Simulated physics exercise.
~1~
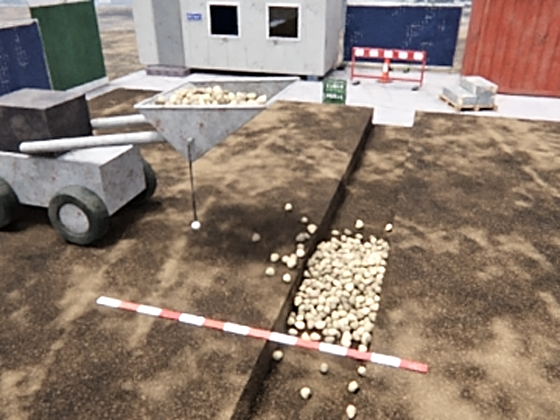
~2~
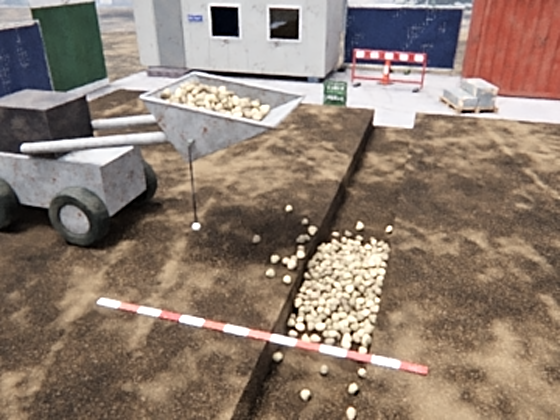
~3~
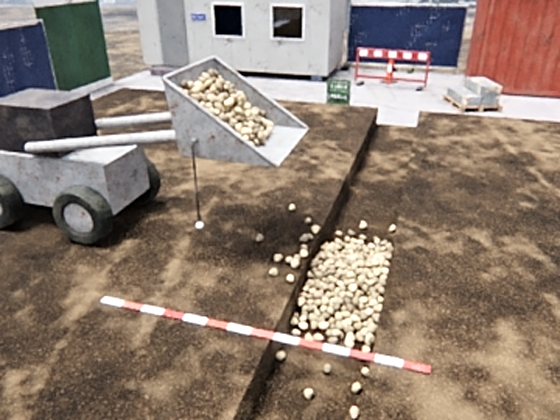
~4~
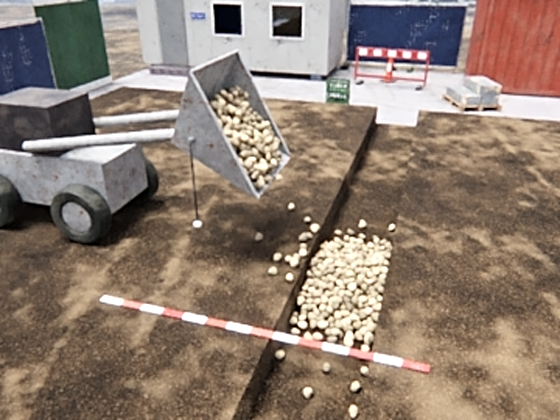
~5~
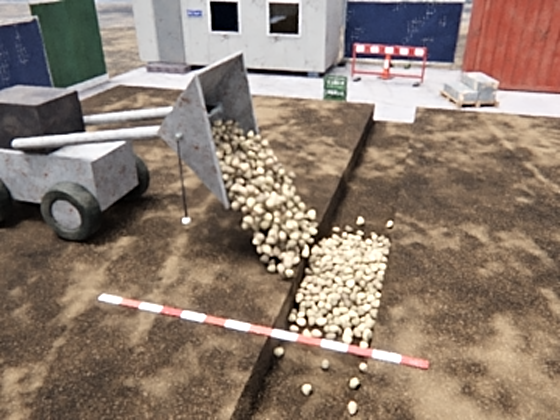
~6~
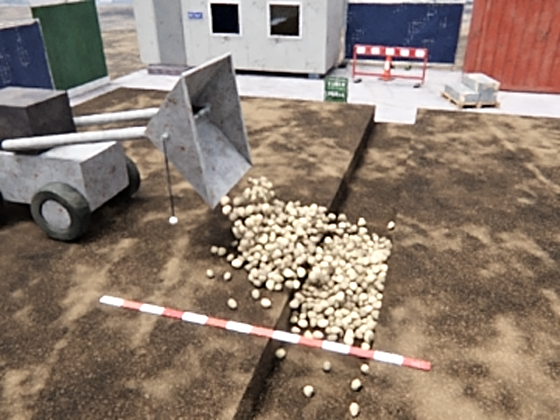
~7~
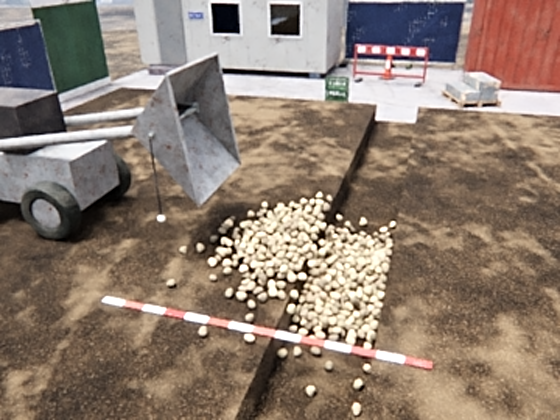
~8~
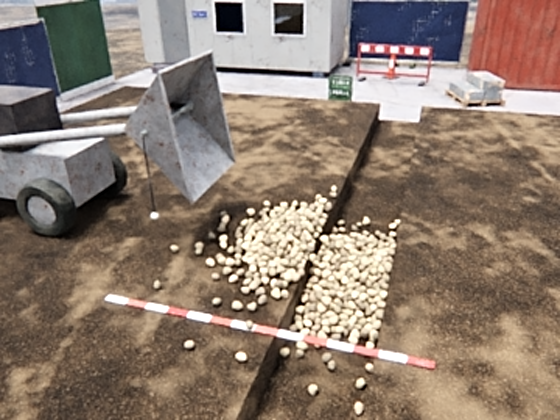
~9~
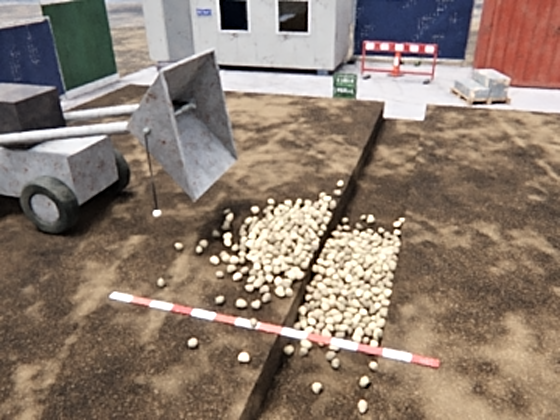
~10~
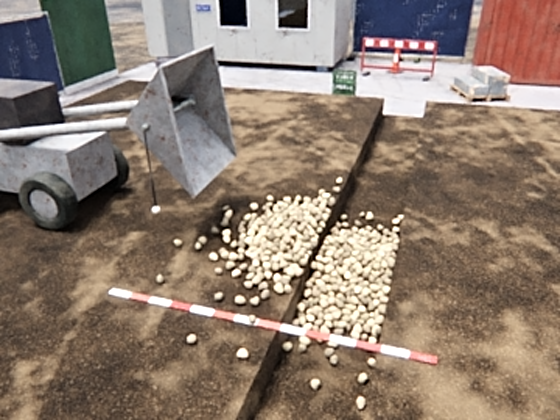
To begin with, a grey loader on the left holds a raised bucket of pale round stones over brown ground, near a trench already heaped with similar stones and a red and white staff lying across the foreground. The bucket tips forward to the right, and its load slides toward the lip. The stones then pour out in a thick stream while the machine starts backing away to the left. They pile up on the near edge, some spilling into the trench and a few rolling toward the staff. Finally the emptied bucket hangs still, with a large heap left short of the fuller trench.
